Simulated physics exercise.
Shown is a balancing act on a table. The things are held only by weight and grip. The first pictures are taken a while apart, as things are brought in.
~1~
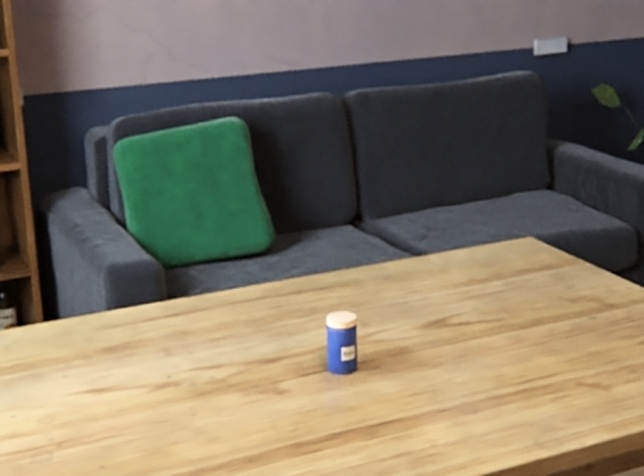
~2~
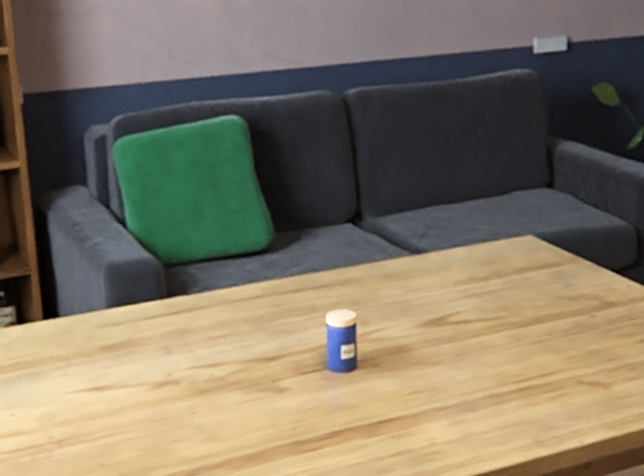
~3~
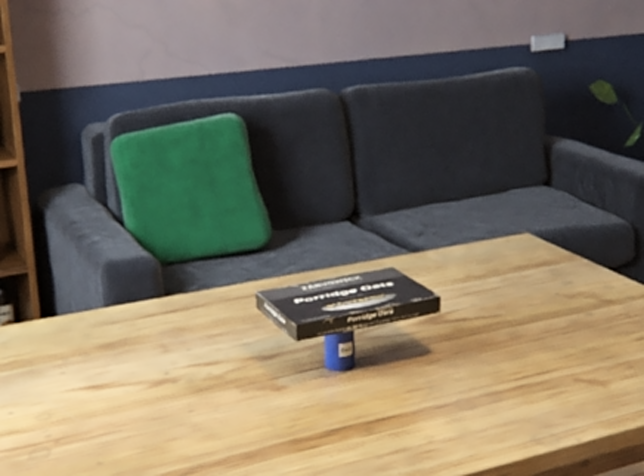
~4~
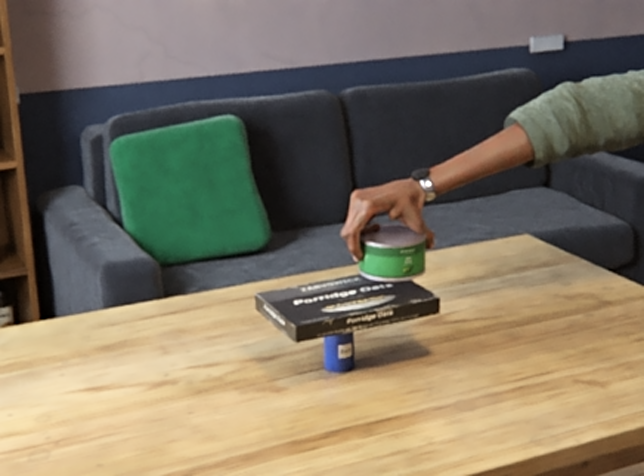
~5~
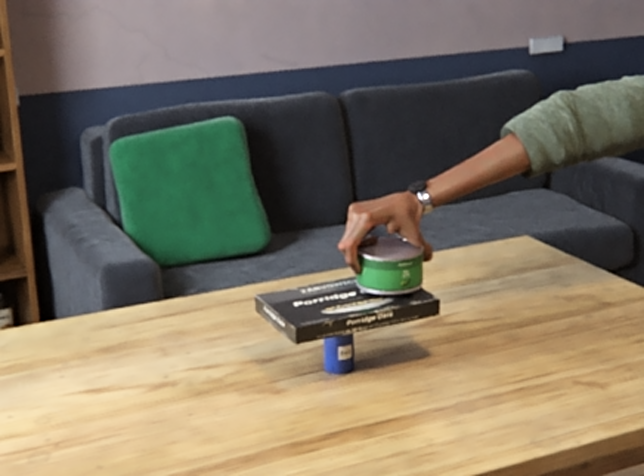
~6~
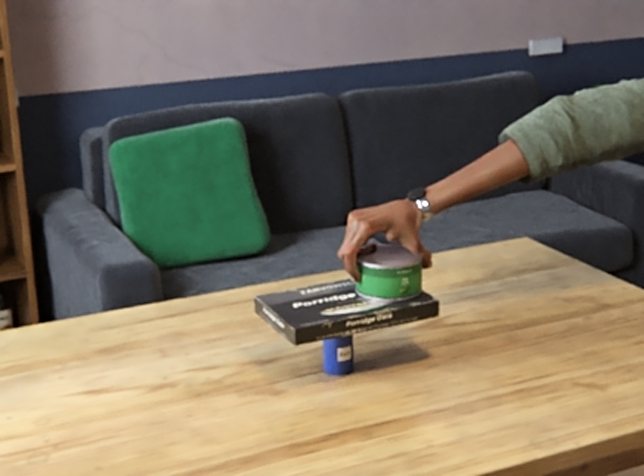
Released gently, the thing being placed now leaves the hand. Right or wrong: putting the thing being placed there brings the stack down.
Right, the stack comes down.
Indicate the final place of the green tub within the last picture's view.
It finishes at about (458, 313).
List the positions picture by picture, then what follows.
In the first picture, the last thing is not in view yet; blue shaker (342, 343).
In the second picture, the last thing is not in view yet; blue shaker (342, 341).
In the third picture, the last thing is not in view yet; blue shaker (339, 339).
In the fourth picture, coming down; green tub (392, 252); blue shaker (339, 341).
In the fifth picture, coming down; green tub (390, 265); blue shaker (339, 342).
In the sixth picture, in place under the hand; green tub (389, 272); blue shaker (338, 344).
Then, 0.40 s on from there, green tub now fallen; black packet turned 47° from how it was put.
Then, 0.50 s on from there, black packet turned 44° from how it was put.
Then, 0.70 s on from there, black packet turned 31° from how it was put.
In the end, fallen, black packet and green tub; blue shaker unmoved. At the end, from the last picture's camera, green tub near (458, 313). The stack loses its balance.
